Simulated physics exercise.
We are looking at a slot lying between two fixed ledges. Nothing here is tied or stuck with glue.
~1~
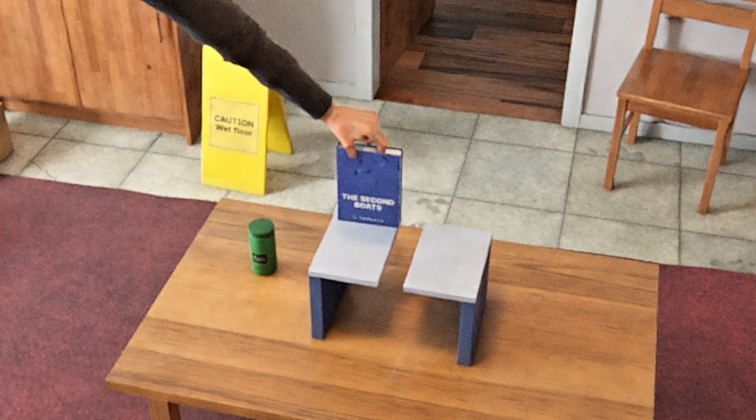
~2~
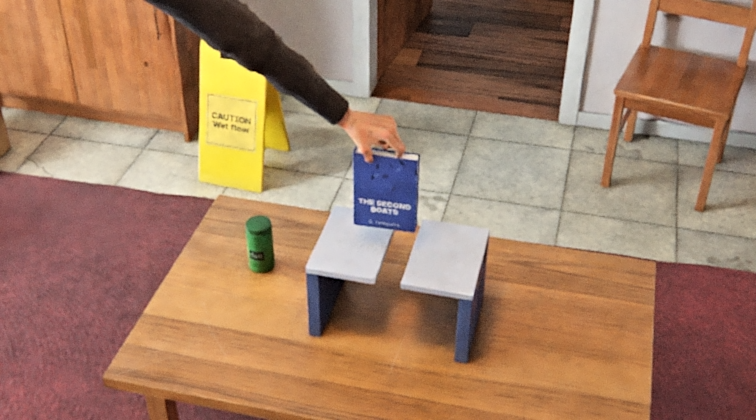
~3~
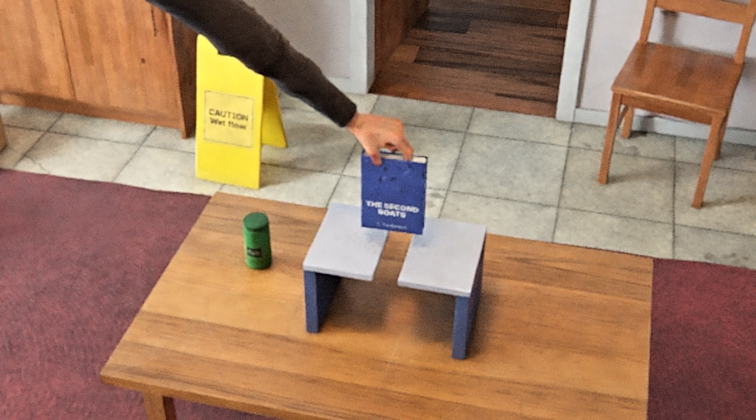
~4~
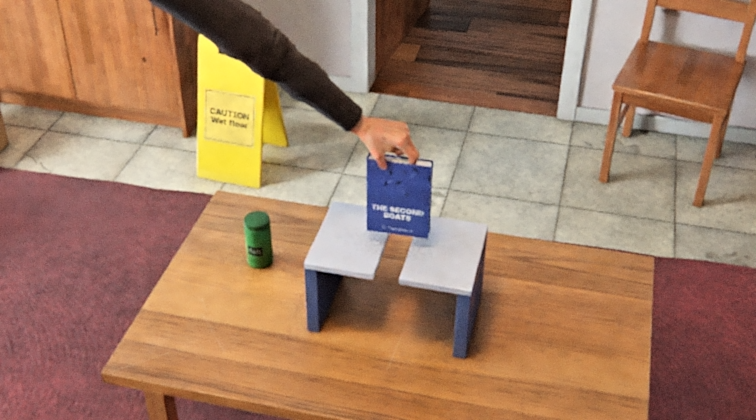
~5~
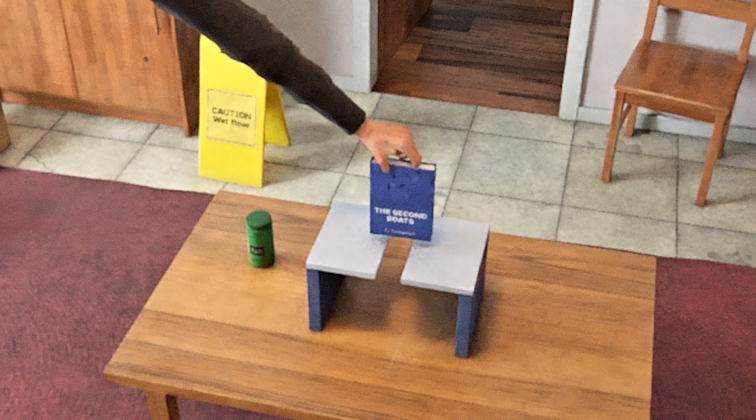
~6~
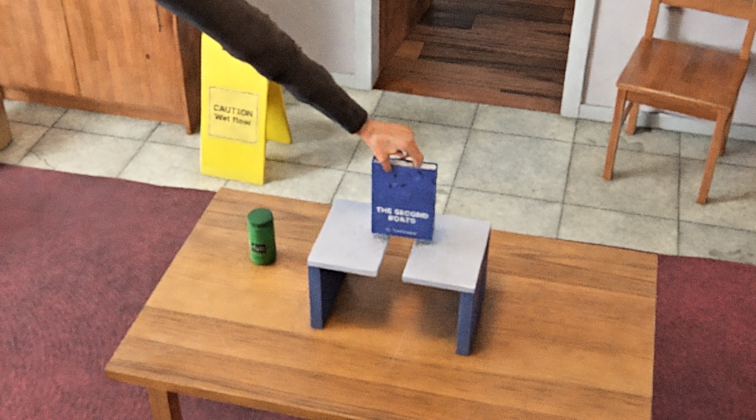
The footage shows a hand holding a blue book upright above two small gray-topped stands on a wooden table, moving it a short way right and slightly down, then keeping it nearly still over the gap beside a green jar.
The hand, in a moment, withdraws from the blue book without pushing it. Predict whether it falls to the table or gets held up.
It won't go.
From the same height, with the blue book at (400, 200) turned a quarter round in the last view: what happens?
Through.
Then, 0.20 s later than the last frame, blue book moved a little near (403, 206).
Then, 0.70 s later than the last frame, blue book resting near (403, 206).
When it is over, both as before. End places, in pixels of the last picture, blue book near (403, 206). The book is caught.
